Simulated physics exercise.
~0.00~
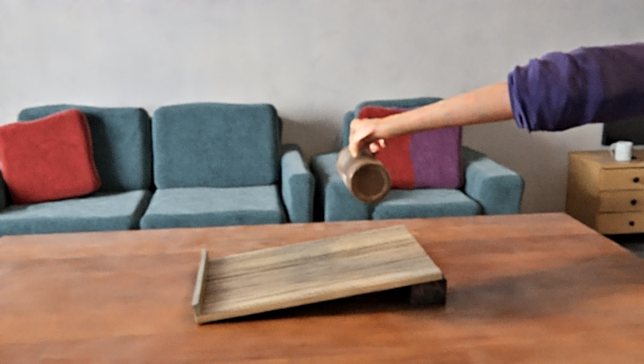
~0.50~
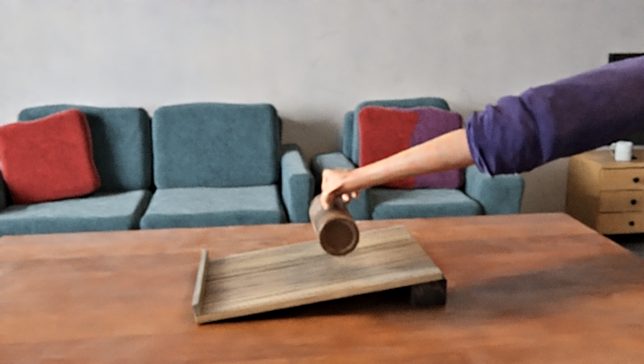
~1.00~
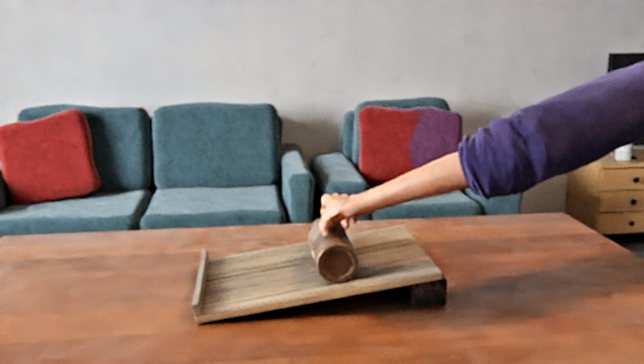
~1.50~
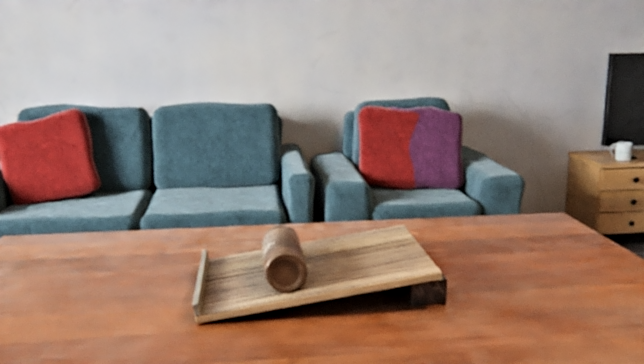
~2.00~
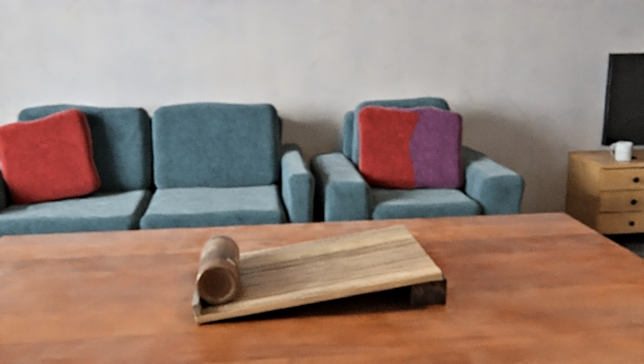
A brown bottle, placed sideways on a sloping board by a hand, rolls down left.
